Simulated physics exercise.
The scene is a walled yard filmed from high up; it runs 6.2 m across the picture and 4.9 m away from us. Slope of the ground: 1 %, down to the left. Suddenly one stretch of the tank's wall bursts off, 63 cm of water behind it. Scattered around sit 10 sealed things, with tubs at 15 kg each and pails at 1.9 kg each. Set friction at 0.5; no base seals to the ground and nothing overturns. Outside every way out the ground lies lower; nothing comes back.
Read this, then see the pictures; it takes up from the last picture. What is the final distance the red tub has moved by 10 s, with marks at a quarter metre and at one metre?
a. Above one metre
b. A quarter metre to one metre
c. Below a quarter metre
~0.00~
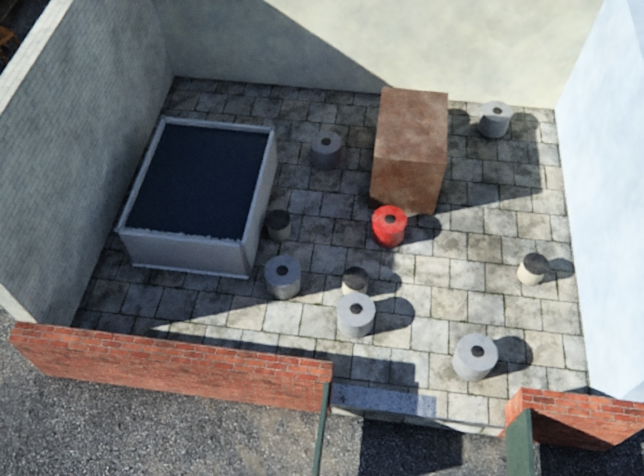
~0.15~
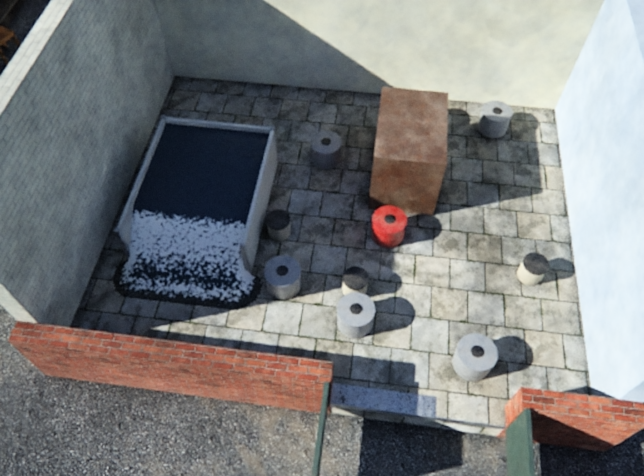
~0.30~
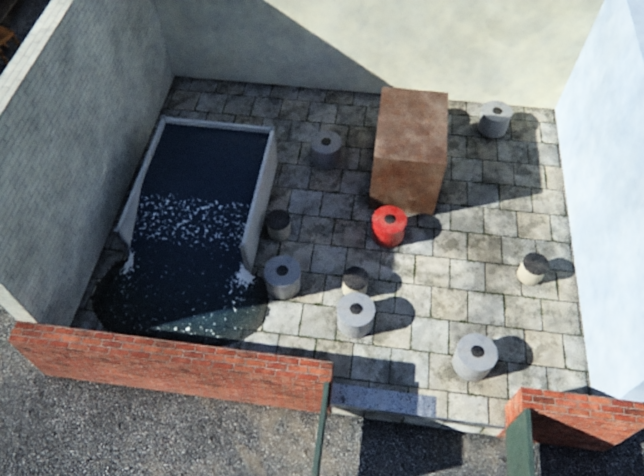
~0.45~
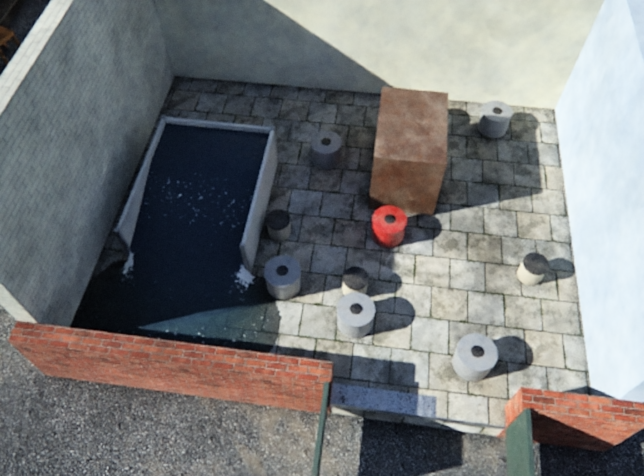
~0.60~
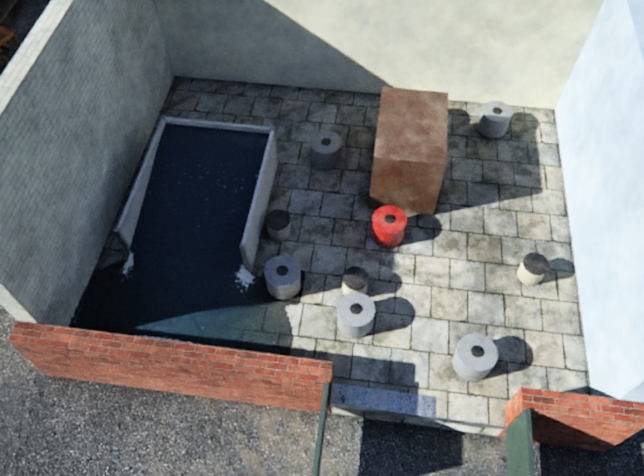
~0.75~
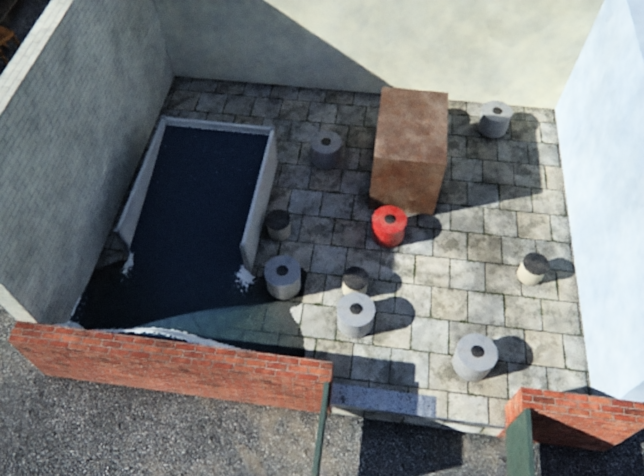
(c) Below a quarter metre.
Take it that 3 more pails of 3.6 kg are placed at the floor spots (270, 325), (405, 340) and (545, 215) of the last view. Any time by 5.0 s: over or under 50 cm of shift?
Listed order gives above the limit, above the limit, above the limit.
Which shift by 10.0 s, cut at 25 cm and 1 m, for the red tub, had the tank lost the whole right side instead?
The red tub is swept away.
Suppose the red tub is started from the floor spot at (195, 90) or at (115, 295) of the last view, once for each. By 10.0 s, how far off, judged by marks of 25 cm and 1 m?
I'd expect that it gets borne away first and gets borne away second.
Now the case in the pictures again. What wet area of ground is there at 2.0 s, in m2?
Somewhere about 11.0 m2, give or take.
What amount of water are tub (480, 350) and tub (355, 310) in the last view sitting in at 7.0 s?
First roughly 6 cm, second roughly 4 cm.
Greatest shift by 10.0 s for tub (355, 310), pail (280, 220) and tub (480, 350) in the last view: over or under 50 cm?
Results in listed order: Exceeds / exceeds / exceeds.
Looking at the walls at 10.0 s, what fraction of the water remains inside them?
86 %.
After 2.0 s the red tub is near (390, 219), 0.0 m from its start, aground; 0 of 10 are out; 0 afloat.
After 4.5 s the red tub is near (391, 214), 0.1 m from its start, aground; 0 of 10 are out; 2 afloat.
After 7.0 s the red tub is near (391, 214), 0.1 m from its start, aground; 0 of 10 are out; 5 afloat.
After 10.0 s the red tub is near (391, 214), 0.1 m from its start, aground; 0 of 10 are out; 3 afloat.
